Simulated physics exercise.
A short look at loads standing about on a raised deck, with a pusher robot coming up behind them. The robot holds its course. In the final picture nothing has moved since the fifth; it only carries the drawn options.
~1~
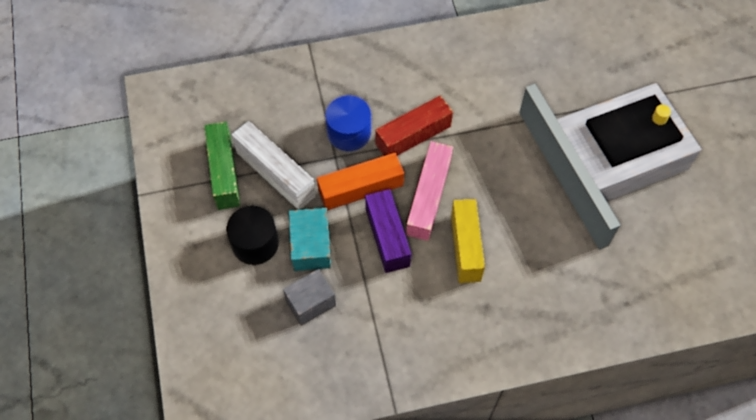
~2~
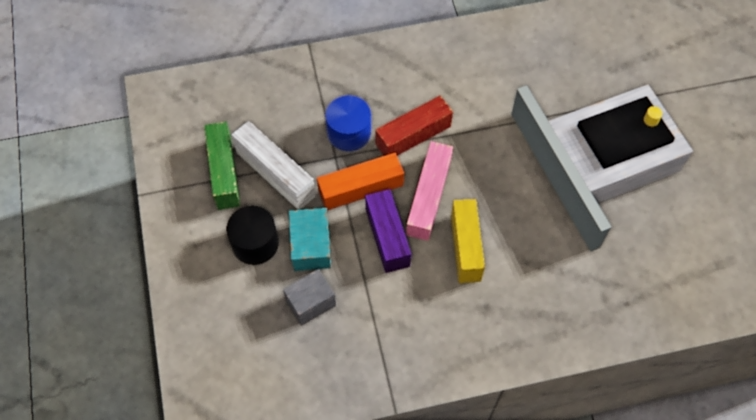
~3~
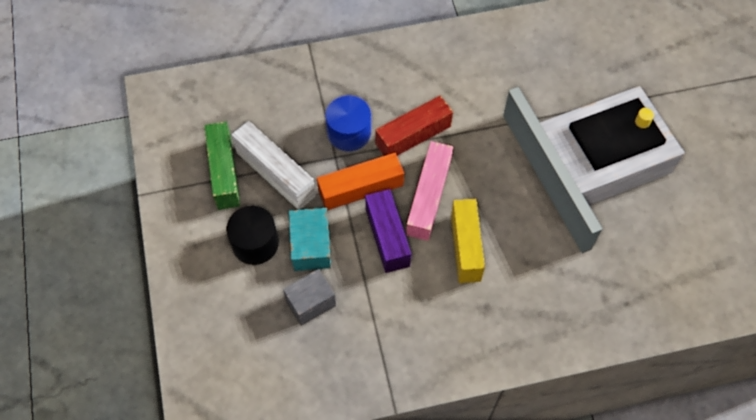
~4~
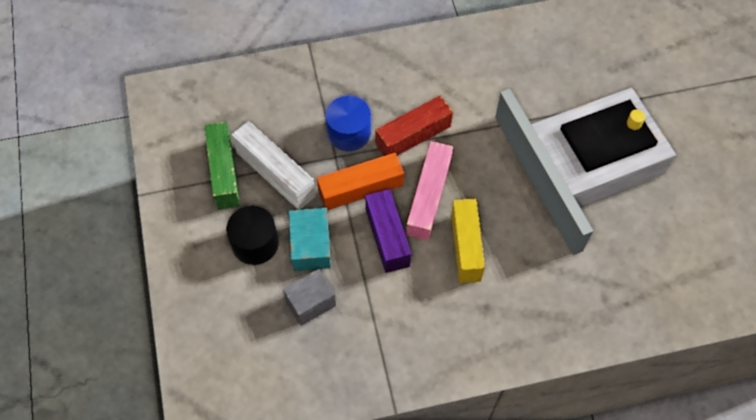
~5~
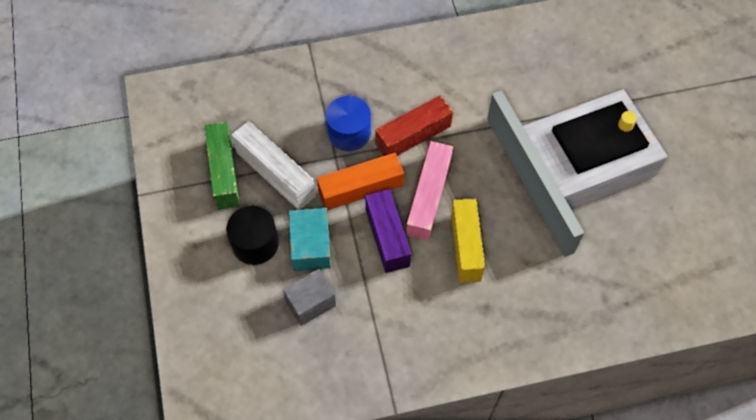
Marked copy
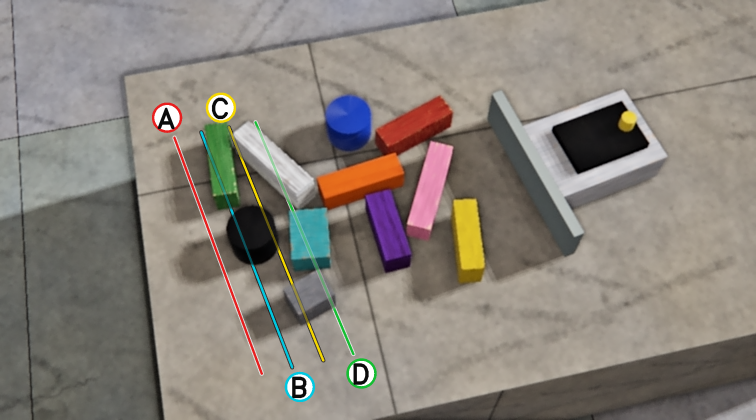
In the video, colourful blocks and cylinders sit motionless on a stone-like raised surface, while a white and black machine with a wide grey front plate slides slowly a short distance left toward them, without touching any.
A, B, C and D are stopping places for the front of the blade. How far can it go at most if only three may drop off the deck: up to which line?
A.
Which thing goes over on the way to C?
The black canister.
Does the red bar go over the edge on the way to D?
No.
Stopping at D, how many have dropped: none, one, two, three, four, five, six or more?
The count is none.
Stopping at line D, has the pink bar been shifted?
By then, yes.
On the marked copy, A at (215, 248); B at (244, 242); C at (273, 236); D at (301, 230).
Taking A. A third of the way, robot (483, 160); blue canister (334, 118); white stick (265, 169).
Two thirds of the way, robot (369, 183); black canister (177, 263); green bar (195, 158).
When it is over, robot (278, 201); black canister over the edge; turquoise crate over the edge; three fallen.
As for the rest, B is within the limit but short; C is within the limit but short; D is within the limit but short.
